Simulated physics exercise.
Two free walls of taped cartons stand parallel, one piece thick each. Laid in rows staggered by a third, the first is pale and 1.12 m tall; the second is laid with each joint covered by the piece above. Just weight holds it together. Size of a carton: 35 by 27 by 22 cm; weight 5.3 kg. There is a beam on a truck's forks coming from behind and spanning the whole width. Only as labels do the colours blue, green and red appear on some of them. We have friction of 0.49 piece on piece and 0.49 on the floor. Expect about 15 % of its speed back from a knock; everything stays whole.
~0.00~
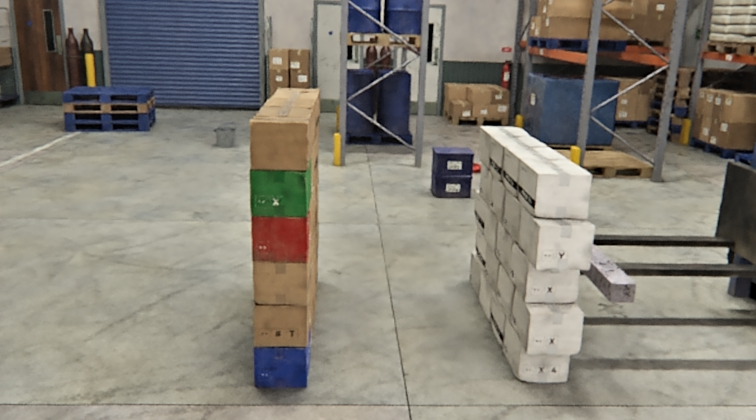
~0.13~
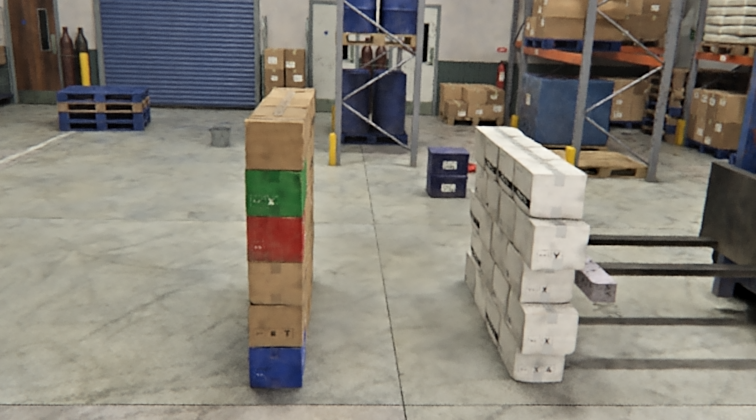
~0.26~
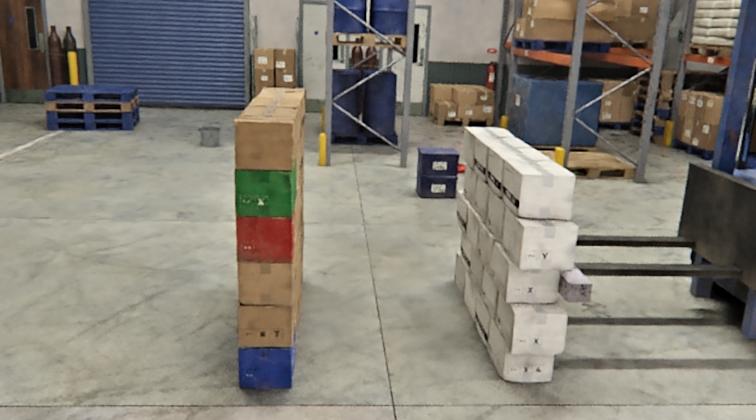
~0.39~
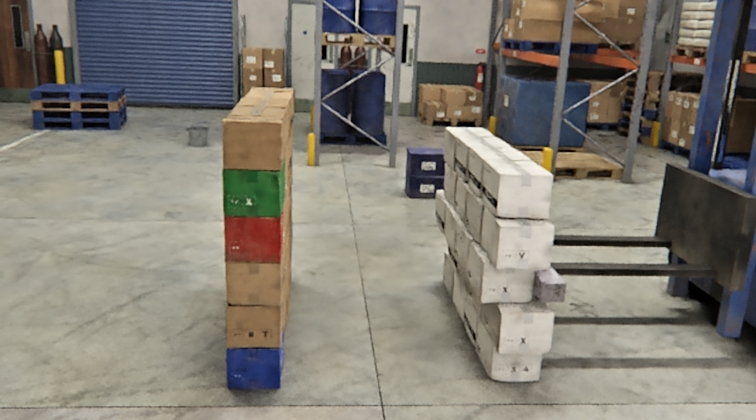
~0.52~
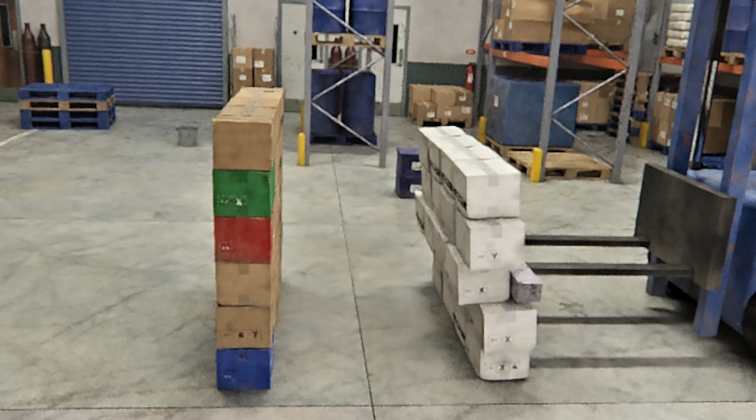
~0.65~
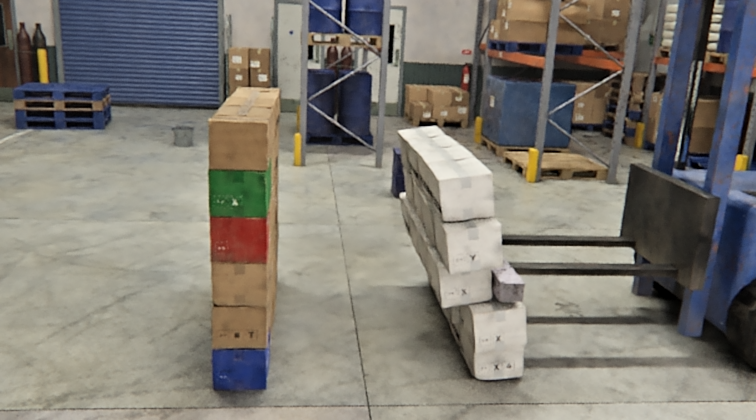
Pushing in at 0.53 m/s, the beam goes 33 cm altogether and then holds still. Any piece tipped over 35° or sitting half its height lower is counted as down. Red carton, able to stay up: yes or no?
Yes.
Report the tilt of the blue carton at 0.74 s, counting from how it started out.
Measured against how it began, the tilt is near 0 degrees.
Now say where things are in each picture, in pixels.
In the first frame (we follow the side turned to the camera; the camera pans a little), beam (622, 293) 12 cm from the wall; red carton (280, 240); blue carton (281, 368); green carton (278, 194); no other piece has moved.
The second frame shows beam (603, 293) 48 mm from the wall; red carton (275, 240).
The third frame shows beam (578, 293) 21 mm in; red carton (265, 240).
The fourth frame shows beam (552, 293) 9 cm in; red carton (253, 240).
The fifth frame shows beam (528, 293) 16 cm in; red carton (243, 241); no other piece has moved.
The sixth frame shows beam (510, 293) 23 cm in; red carton (239, 241); green carton (238, 194); blue carton (239, 370); no other piece has moved.
Around 0.74 s, 0 of the pale wall down; none of the 27 cartons of the second wall down; red carton unmoved.
Around 1.14 s, 12 of the pale wall down; none of the 27 cartons of the second wall down; red carton unmoved.
Around 1.32 s, 13 of the pale wall down; none of the 27 cartons of the second wall down, 4 disturbed; red carton unmoved.
Finally (2.0 s), 13 of the pale wall down; none of the 27 cartons of the second wall down, 4 disturbed; red carton unmoved; green carton unmoved; blue carton unmoved. Seen by the last camera, middles, red carton near (239, 235), green carton near (240, 185).
